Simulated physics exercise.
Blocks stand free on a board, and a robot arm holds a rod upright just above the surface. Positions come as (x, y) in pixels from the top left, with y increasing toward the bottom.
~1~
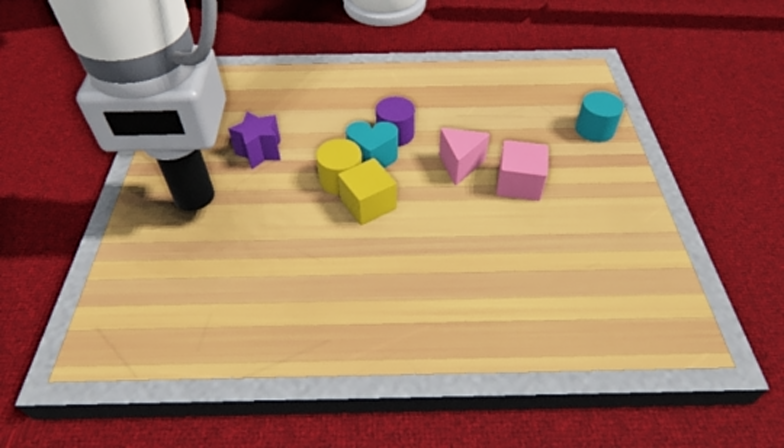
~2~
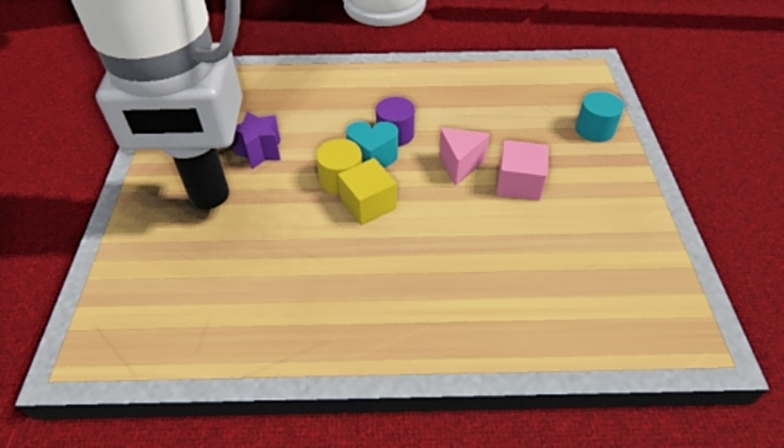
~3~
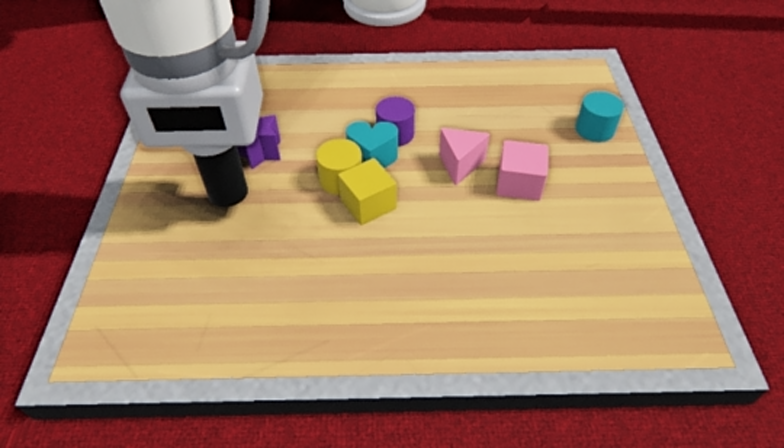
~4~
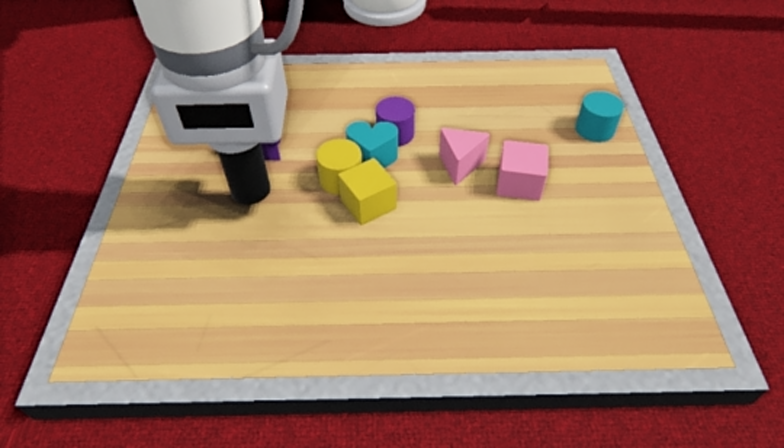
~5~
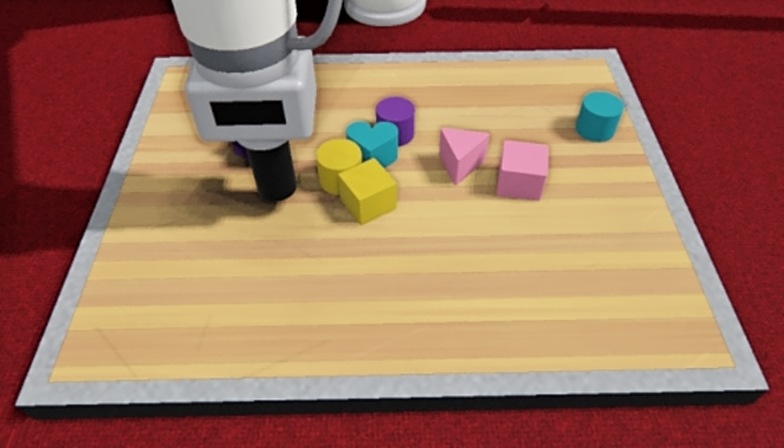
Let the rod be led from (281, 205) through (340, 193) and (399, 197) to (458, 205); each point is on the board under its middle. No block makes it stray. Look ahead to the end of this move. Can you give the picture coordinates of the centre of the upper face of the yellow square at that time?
I'd expect the centre of its top face to be at (467, 211).
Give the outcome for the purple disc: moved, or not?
That block moves.
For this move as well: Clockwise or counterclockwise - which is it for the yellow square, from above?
Clockwise from above.
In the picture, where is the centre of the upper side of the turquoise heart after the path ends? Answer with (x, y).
It should be at (416, 114) by then.
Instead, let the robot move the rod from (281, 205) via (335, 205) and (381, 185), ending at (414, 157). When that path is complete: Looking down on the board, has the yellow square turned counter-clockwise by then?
It seems not.
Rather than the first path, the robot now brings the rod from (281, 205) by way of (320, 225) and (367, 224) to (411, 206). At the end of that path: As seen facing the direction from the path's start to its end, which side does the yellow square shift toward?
Measured against the direction from start to end, the yellow square shifts toward the left-hand side.
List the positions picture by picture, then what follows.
In the first picture, rod tip at (195, 197); block tops, yellow disc at (338, 153); yellow square at (367, 178); turquoise heart at (371, 133); purple disc at (395, 108).
In the second picture, rod at (210, 195); blocks unchanged.
In the third picture, rod at (229, 193); blocks unchanged.
In the fourth picture, rod at (251, 191); blocks unchanged.
In the fifth picture, rod at (277, 188); yellow disc at (338, 153); yellow square at (367, 178); turquoise heart at (371, 133); purple disc at (395, 108).
What follows on the original path. One third of the way, rod at (338, 176); yellow disc at (367, 145); yellow square at (383, 180); turquoise heart at (394, 124); purple disc at (404, 100).
Two thirds of the way, rod at (400, 180); yellow disc at (412, 143); yellow square at (435, 196), turned 45° clockwise; turquoise heart at (416, 114), turned 15° anticlockwise; purple disc at (407, 92).
At the end, rod at (460, 188); yellow disc at (421, 144); yellow square at (467, 211), turned 120° clockwise; turquoise heart at (416, 114), turned 20° anticlockwise; purple disc at (407, 92).
